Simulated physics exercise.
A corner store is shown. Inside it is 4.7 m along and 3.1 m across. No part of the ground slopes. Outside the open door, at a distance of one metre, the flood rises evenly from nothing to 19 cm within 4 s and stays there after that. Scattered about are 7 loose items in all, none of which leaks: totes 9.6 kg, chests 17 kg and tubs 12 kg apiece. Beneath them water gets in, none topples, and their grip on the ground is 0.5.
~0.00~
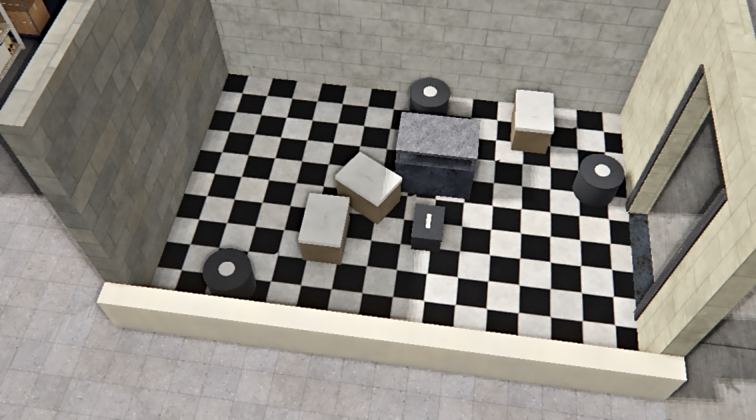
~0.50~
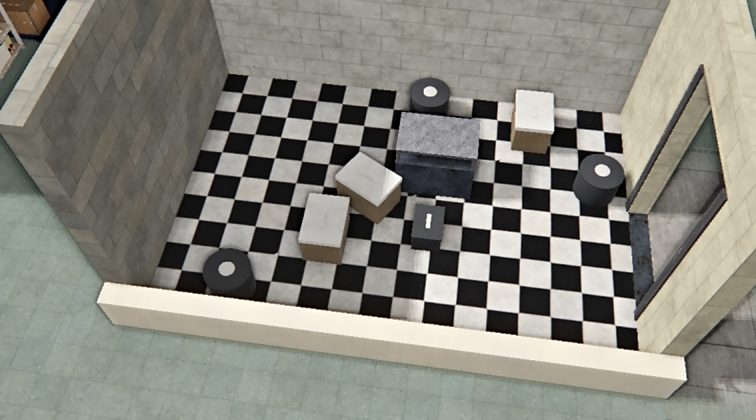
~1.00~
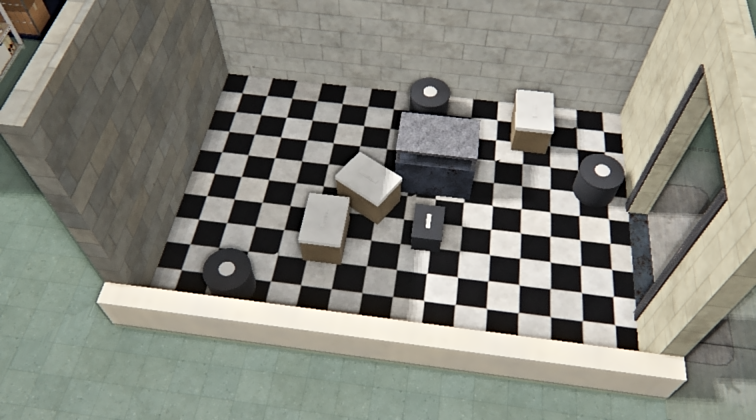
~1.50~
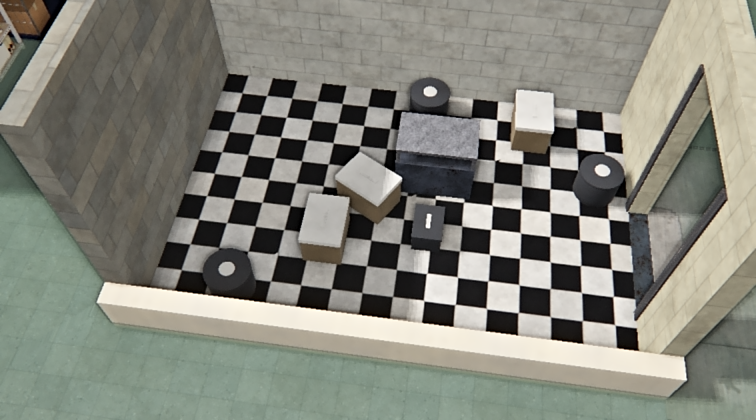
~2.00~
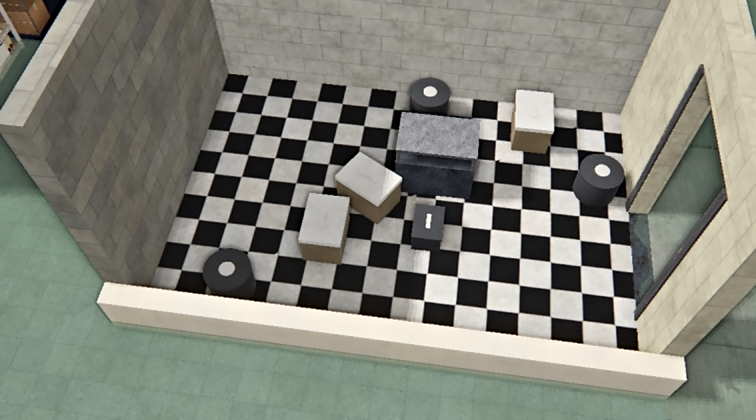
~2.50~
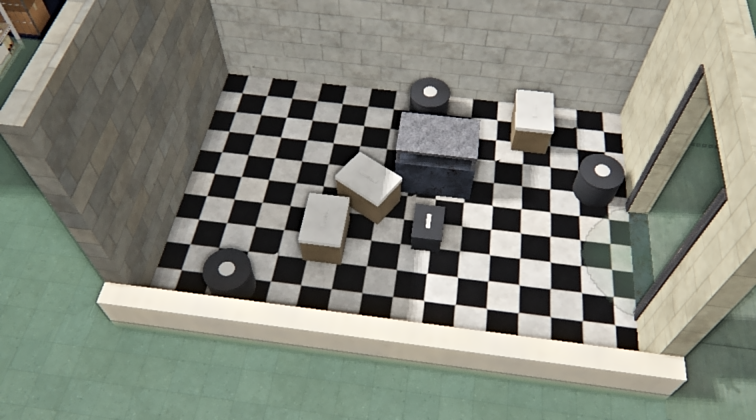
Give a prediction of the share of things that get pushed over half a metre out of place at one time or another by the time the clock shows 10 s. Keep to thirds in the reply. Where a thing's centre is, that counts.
My answer: One to two thirds.
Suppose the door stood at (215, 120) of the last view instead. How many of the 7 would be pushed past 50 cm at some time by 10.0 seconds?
Result: 4 of them.
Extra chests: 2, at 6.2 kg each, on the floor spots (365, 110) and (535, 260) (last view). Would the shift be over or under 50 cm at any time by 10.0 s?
Inside the limit, then above the limit.
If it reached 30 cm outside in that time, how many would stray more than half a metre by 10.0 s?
Then the count would be 5.
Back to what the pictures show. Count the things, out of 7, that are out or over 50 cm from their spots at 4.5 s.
The number by then is 0.
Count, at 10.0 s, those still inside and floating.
The number is 1.
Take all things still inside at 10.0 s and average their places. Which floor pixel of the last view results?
I'd say about (381, 160) in the last view.
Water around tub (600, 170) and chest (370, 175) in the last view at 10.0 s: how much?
I'd put it at 6 cm and 4 cm respectively.
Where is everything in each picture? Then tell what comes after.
The first frame shows a tote at (429, 222) rests on the ground; a chest at (324, 218), on the bottom; water covers 0.0 m2; 0 of 7 have shifted.
The second frame shows a tote at (429, 222) rests on the ground; a chest at (324, 218), on the bottom; water covers 0.0 m2; 0 of 7 have shifted.
The third frame shows a tote at (429, 222) rests on the ground; a chest at (324, 218), on the bottom; 0.0 m2 under water; 0 of 7 have shifted.
The fourth frame shows a tote at (429, 222) rests on the ground; a chest at (324, 218), on the bottom; 0.0 m2 under water; 0 of 7 have shifted.
The fifth frame shows a tote at (429, 222), on the bottom; a chest at (324, 218) rests on the ground; water covers 0.0 m2; 0 of 7 have shifted.
The sixth frame shows a tote at (429, 222) rests on the ground; a chest at (324, 218), on the bottom; 0.4 m2 under water; 0 of 7 have shifted.
After 3.5 s 0 of 7 are over 50 cm from their spots; 0 afloat.
After 4.5 s 0 of 7 are over 50 cm from their spots; 0 afloat.
After 7.0 s 1 of 7 are over 50 cm from their spots; 0 afloat.
After 10.0 s 3 of 7 are over 50 cm from their spots, and 3 have been at some point; 1 afloat.
